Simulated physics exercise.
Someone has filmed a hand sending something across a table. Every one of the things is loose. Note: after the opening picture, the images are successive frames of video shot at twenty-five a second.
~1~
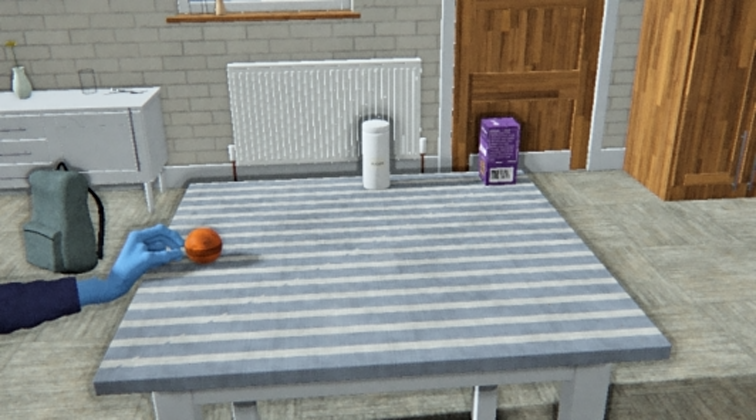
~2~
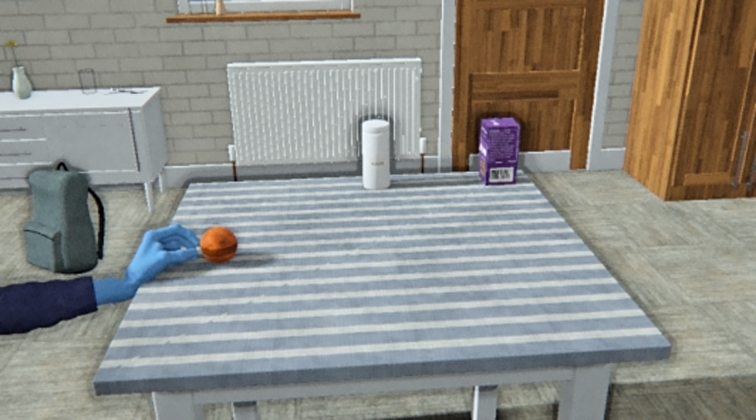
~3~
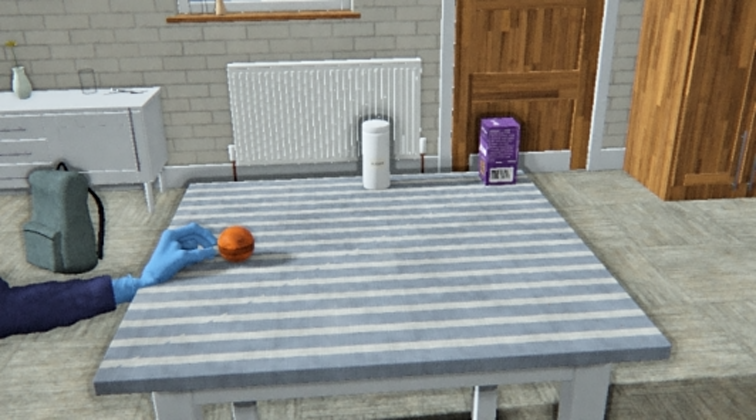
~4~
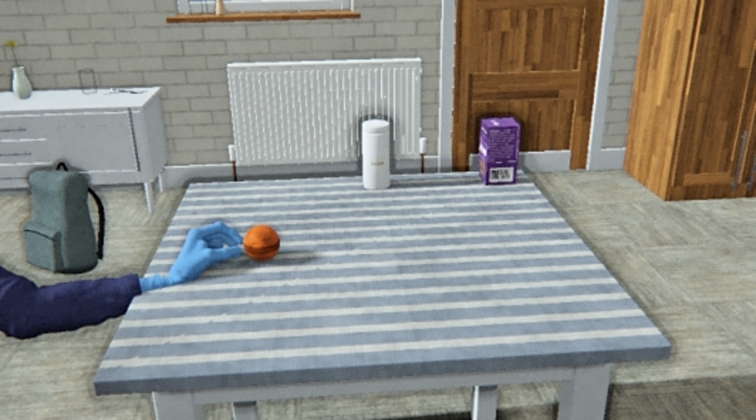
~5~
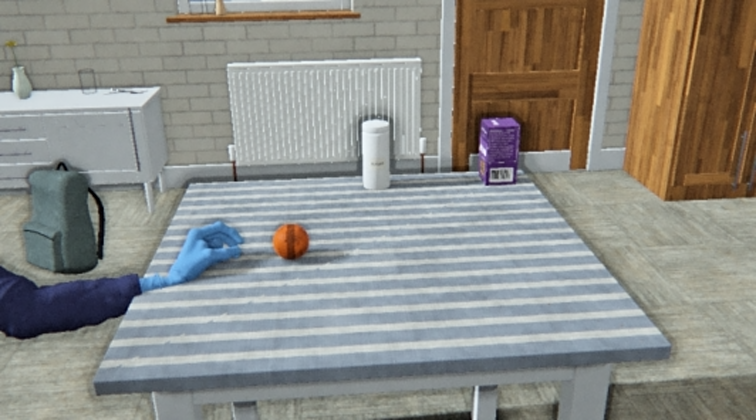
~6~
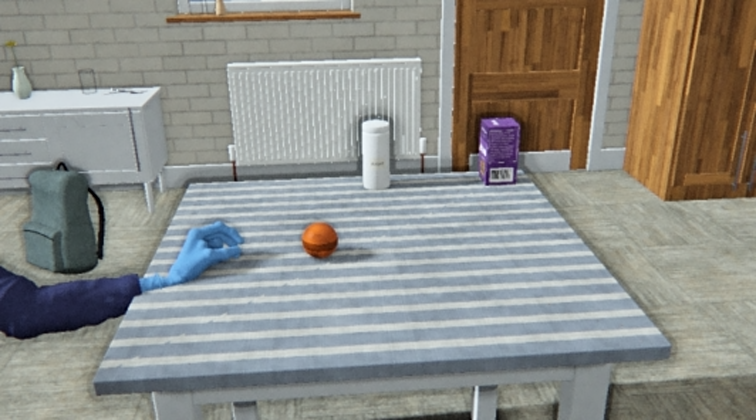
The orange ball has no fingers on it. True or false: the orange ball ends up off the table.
True.
Then, 0.40 s on from there, orange ball shifted well along near (581, 228).
Then, 0.90 s on from there, orange ball now off the table.
In the end, off the table, orange ball.
